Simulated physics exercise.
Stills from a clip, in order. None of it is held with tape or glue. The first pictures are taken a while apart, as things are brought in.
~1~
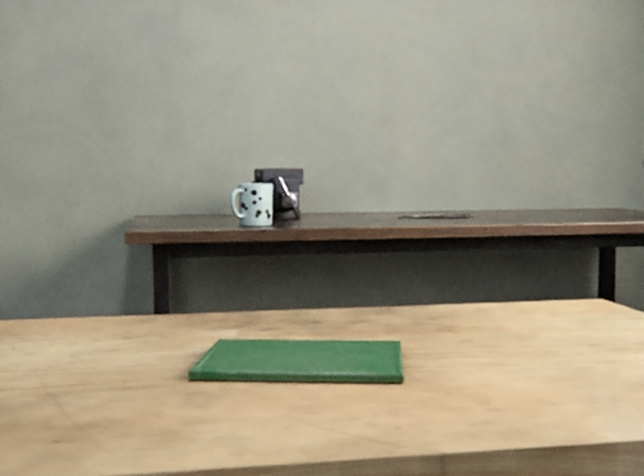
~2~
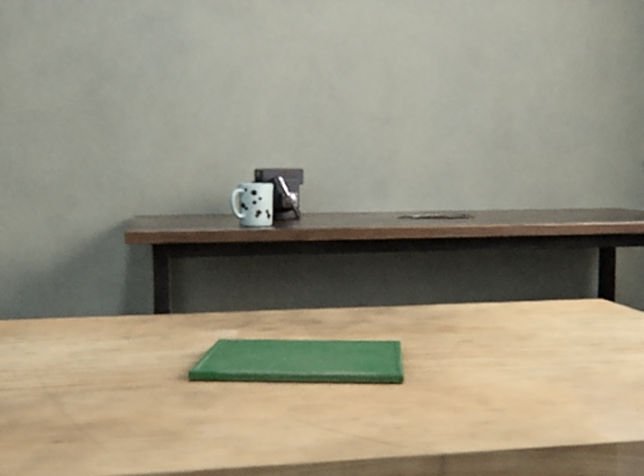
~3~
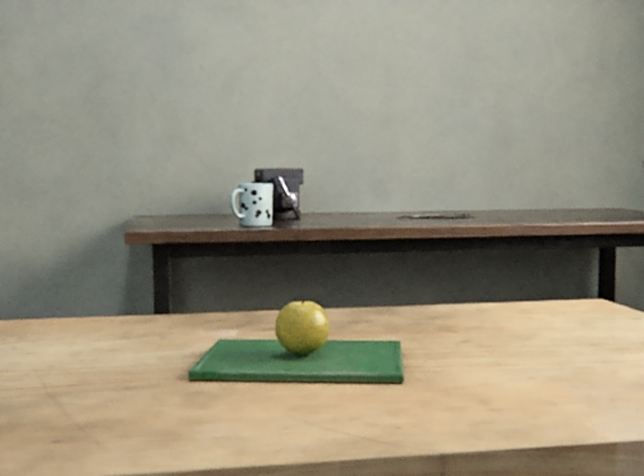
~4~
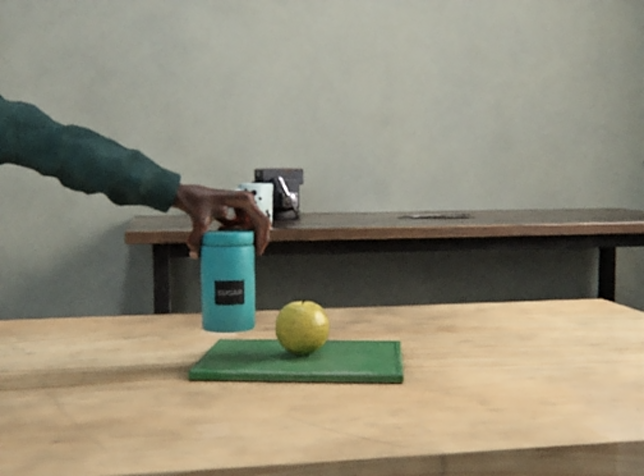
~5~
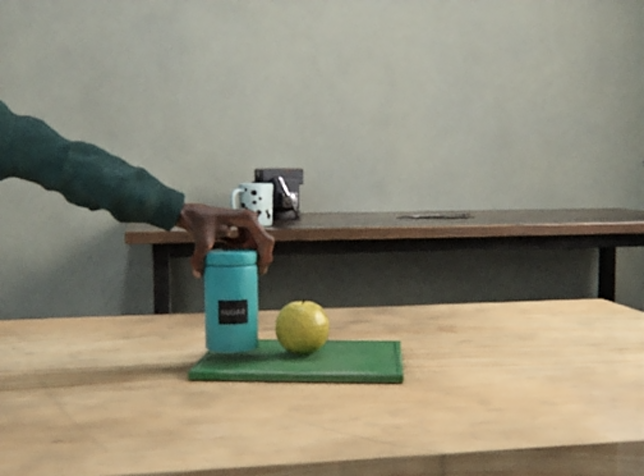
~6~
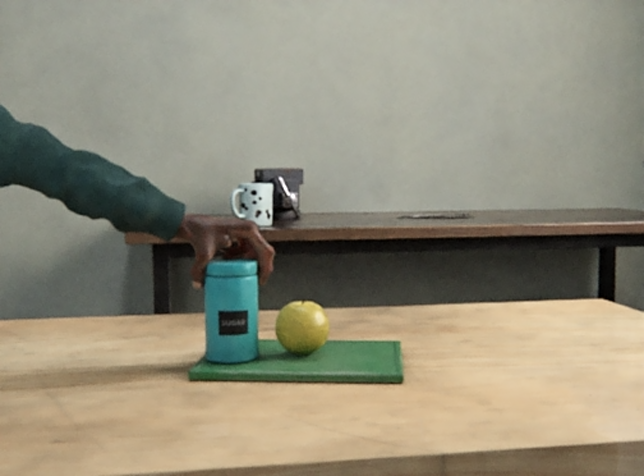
To begin with, a green tray lies alone on a pale wooden table, with a spotted mug on a darker table behind, and then a yellow-green fruit appears on it. A hand in a dark green sleeve then lowers a turquoise jar onto the tray's left side, beside the fruit.
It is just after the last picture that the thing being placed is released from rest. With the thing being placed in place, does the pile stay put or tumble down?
The pile stays put.
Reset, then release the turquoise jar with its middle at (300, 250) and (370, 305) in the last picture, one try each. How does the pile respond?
Well, on the first go it tumbles down, and on the second it stays steady.
Then, 0.80 s after the last picture, nothing has stirred.
Then, 1.90 s after the last picture, turquoise jar resting near (232, 310).
At rest, all 3 in place. Seen from the same camera at the end, turquoise jar near (232, 310). The pile holds.
